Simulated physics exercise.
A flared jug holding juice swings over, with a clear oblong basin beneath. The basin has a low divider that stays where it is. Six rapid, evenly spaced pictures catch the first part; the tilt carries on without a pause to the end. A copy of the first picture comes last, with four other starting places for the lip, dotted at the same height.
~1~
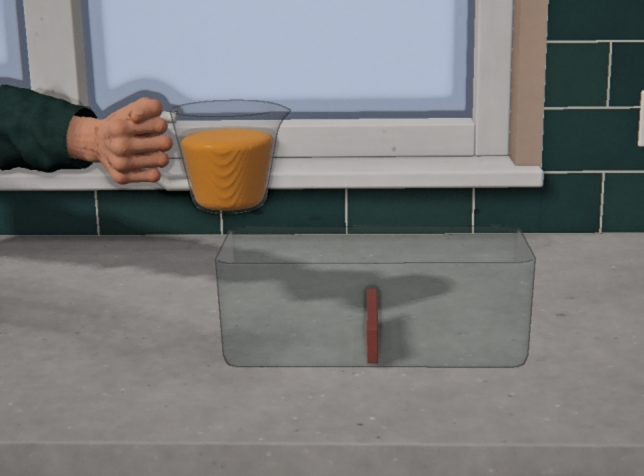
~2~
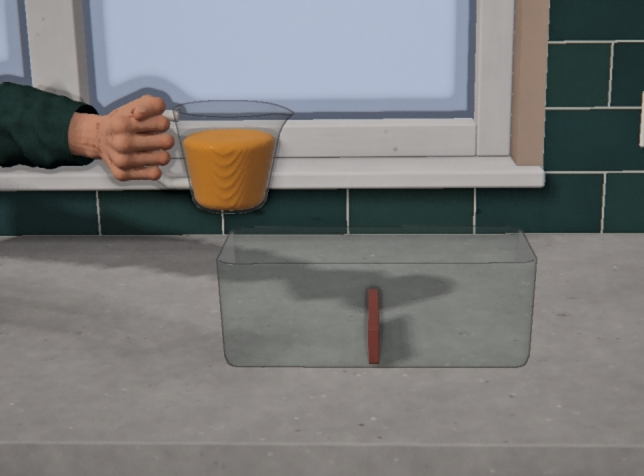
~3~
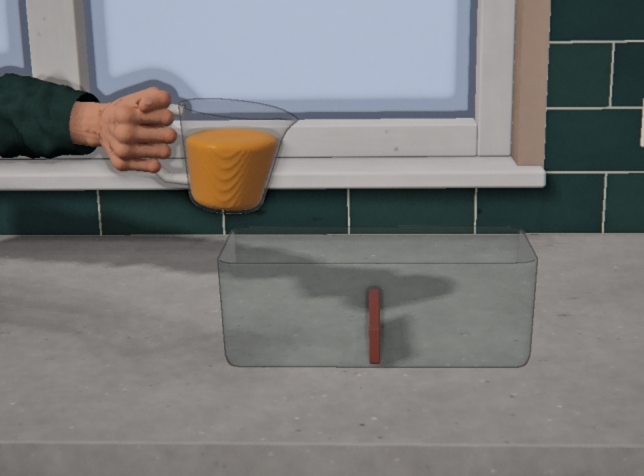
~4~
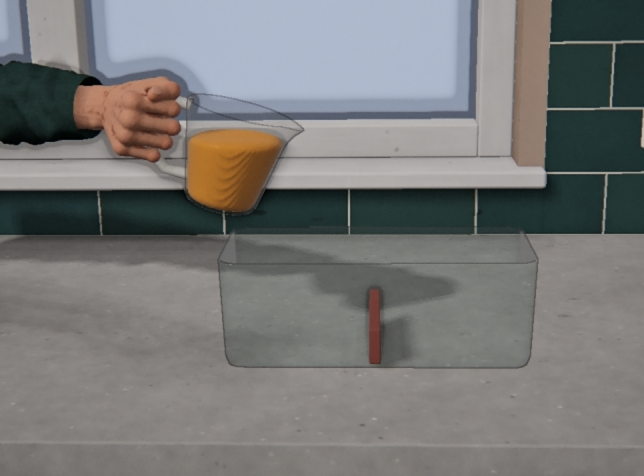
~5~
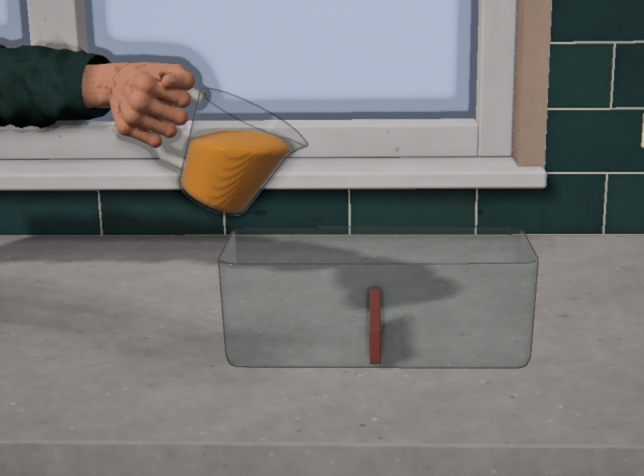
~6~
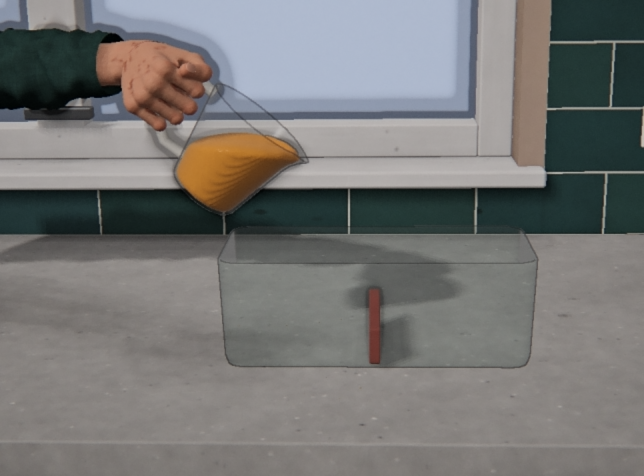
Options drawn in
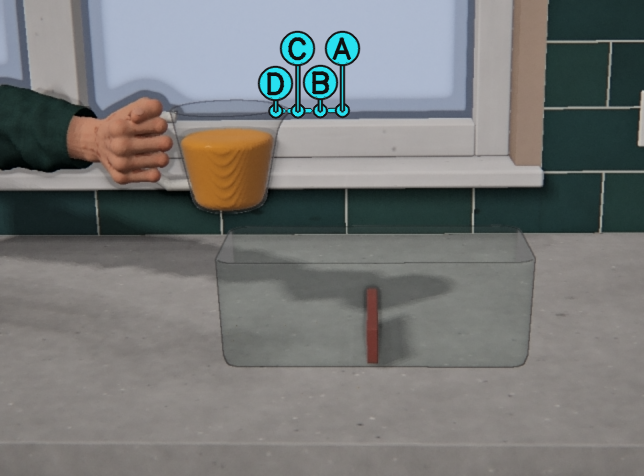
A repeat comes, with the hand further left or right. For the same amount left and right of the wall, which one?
It is A.
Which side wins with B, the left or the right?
More ends on the left.
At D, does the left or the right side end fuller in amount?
The left side.
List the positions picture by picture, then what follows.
The first frame shows upright, lip at (289, 110); basin from (223, 364) to (528, 364); top of the wall at (372, 308); nothing has left yet.
The second frame shows upright, lip at (292, 113); nothing has left yet.
The third frame shows tipped about 7°, lip at (297, 119); nothing has left yet.
The fourth frame shows tipped about 16°, lip at (302, 130); nothing has left yet.
The fifth frame shows tipped about 27°, lip at (307, 144); nothing has left yet.
The sixth frame shows tipped about 40°, lip at (308, 161); nothing has left yet.
In cyan, A at (342, 110); B at (320, 110); C at (297, 110); D at (275, 111).
Choosing A, about 46 % ends left of the wall and 53 % right of it.
Choosing B, about 84 % ends left of the wall and 15 % right of it.
Choosing C, about 88 % ends left of the wall and 8 % right of it; 3 % is lost outside.
Choosing D, about 90 % ends left of the wall and 7 % right of it.
